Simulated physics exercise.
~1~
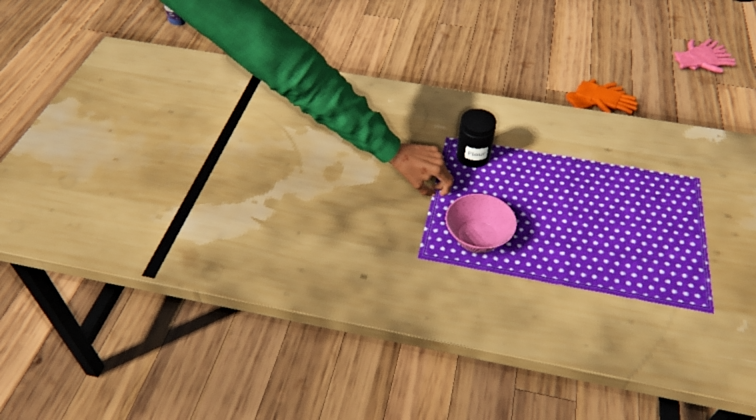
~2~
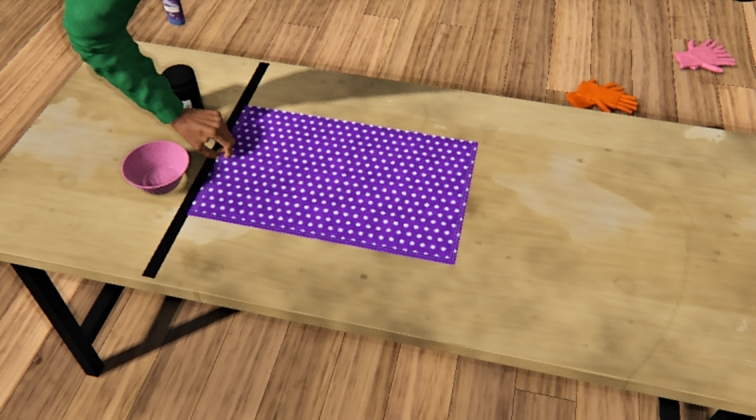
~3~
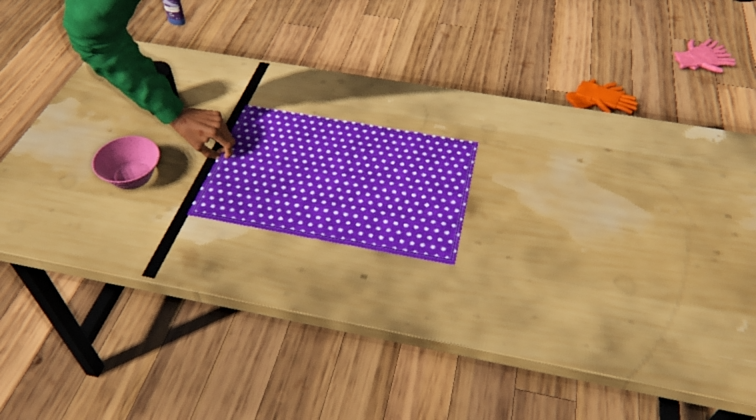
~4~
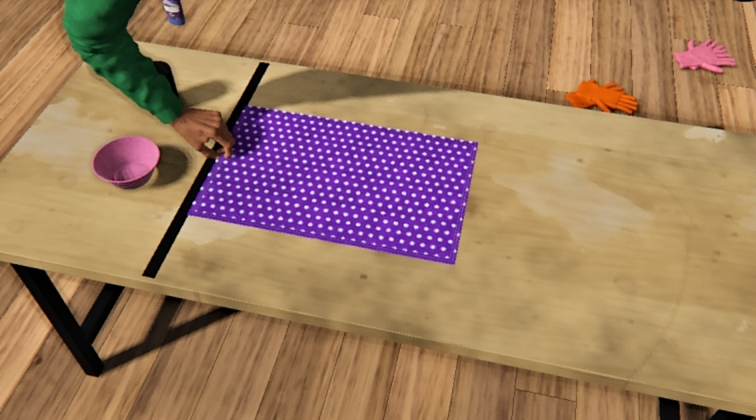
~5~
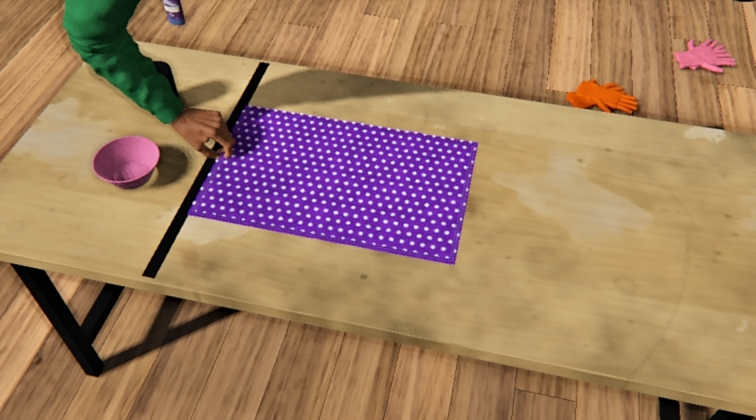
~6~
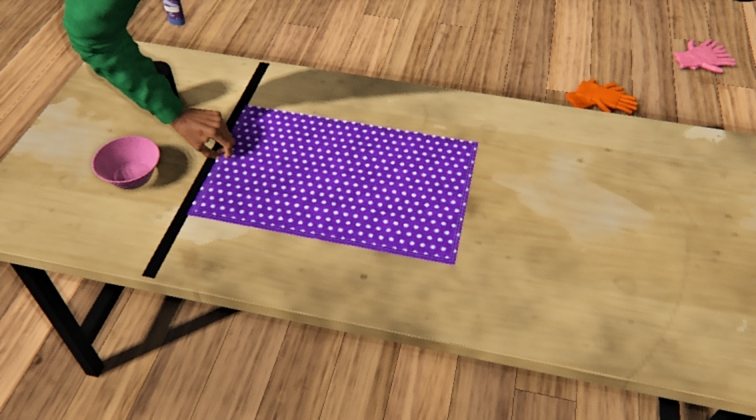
Purple polka-dot cloth being pulled left by a green-sleeved arm, stopping at black tape as pink bowl and black jar slide off.
